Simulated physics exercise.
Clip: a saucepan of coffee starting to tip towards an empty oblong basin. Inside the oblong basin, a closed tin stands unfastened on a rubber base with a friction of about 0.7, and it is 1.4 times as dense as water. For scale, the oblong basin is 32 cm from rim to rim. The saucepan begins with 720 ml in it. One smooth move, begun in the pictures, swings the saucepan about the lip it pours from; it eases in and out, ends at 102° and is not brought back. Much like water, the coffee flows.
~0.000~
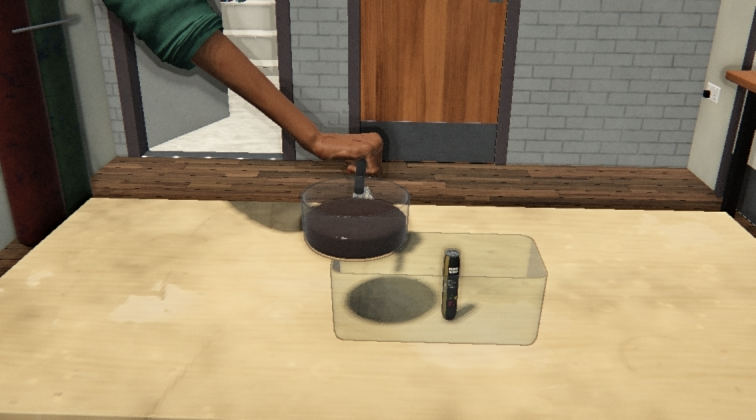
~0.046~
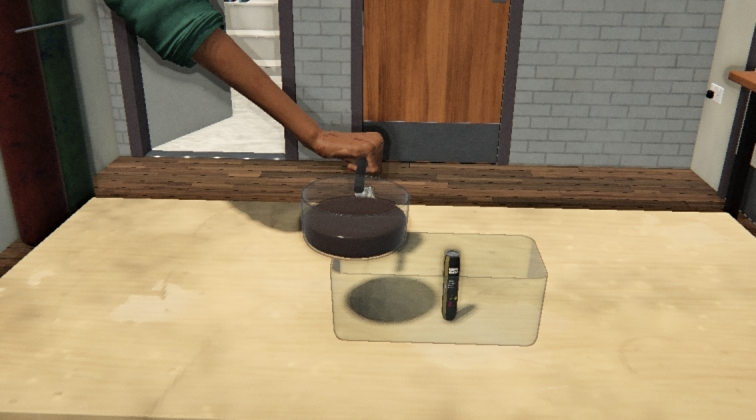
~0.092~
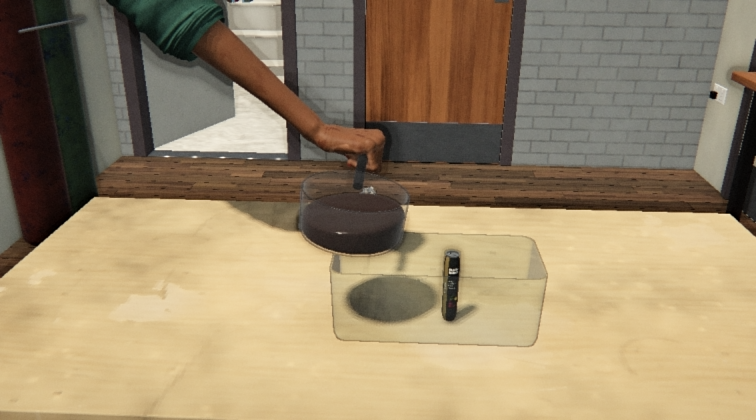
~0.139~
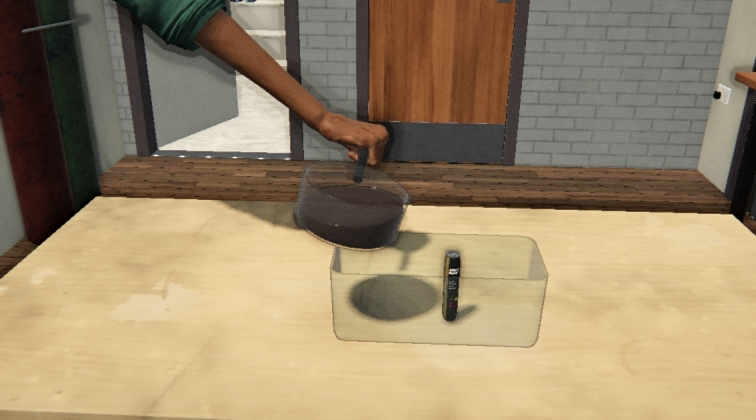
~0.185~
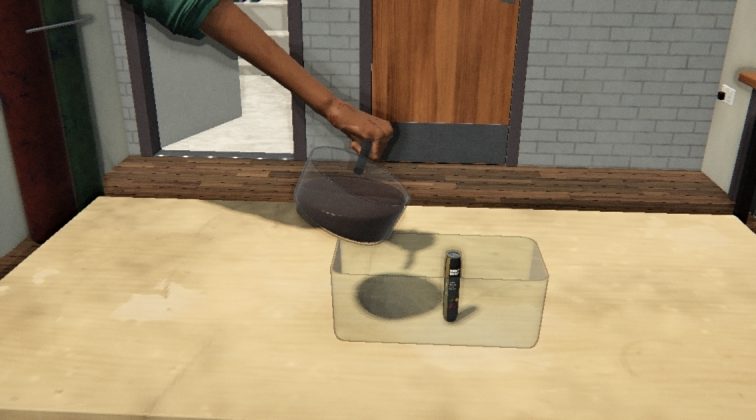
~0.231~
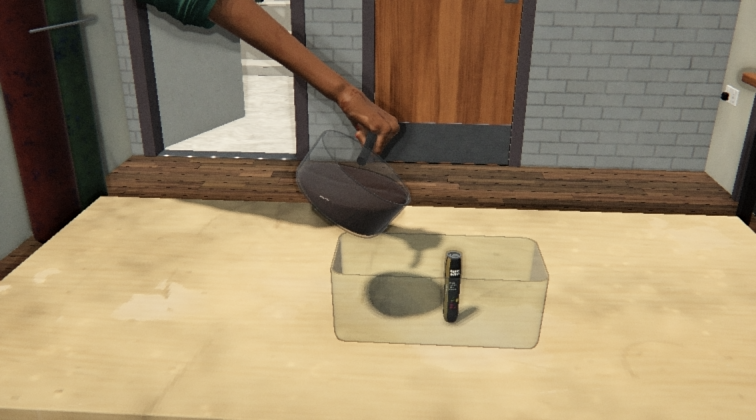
On a pale tabletop, a hand steadily tilts a saucepan of dark liquid rightward above a clear basin.
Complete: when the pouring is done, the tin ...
... is still on its feet.
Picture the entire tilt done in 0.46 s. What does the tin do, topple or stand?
After the tilt, the tin is still standing.
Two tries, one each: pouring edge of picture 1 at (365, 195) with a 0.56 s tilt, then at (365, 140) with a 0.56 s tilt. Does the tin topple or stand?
First it tips over; then it tips over.
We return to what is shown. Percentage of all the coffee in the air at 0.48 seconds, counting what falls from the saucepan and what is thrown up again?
54 %.
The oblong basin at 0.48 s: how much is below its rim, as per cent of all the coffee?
I reckon close to 5 percent of it.
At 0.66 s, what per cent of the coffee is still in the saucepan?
5 per cent or so.
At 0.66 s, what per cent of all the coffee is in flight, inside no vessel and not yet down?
Around 12 percent of the liquid.
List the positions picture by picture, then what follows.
In the first frame, tilt 0°; pouring edge (409, 198); surface from (306, 214) to (406, 216); the oblong basin's rim runs from (334, 252) to (540, 257); the tin's top is at (452, 256).
In the second frame, tilt 2°; pouring edge (409, 198); surface from (305, 213) to (406, 215).
In the third frame, tilt 7°; pouring edge (409, 199); surface from (303, 210) to (405, 211).
In the fourth frame, tilt 15°; pouring edge (409, 199); surface from (300, 200) to (404, 205).
In the fifth frame, tilt 25°; pouring edge (409, 199); surface from (299, 186) to (406, 199).
In the sixth frame, tilt 37°; pouring edge (409, 200); surface from (300, 169) to (408, 194).
After 0.48 s the tilt is 97° and 40 per cent is still to pour; the tin stands where it began.
After 0.66 s the tilt is 102° and 5 per cent is still to pour; the tin stands where it began.
After 0.85 s the tilt is 102° and 1 per cent is still to pour; the tin stands where it began.
After 1.06 s the tilt is 102° and 1 per cent is still to pour; the tin stands where it began.
In the end the tin stands where it began.
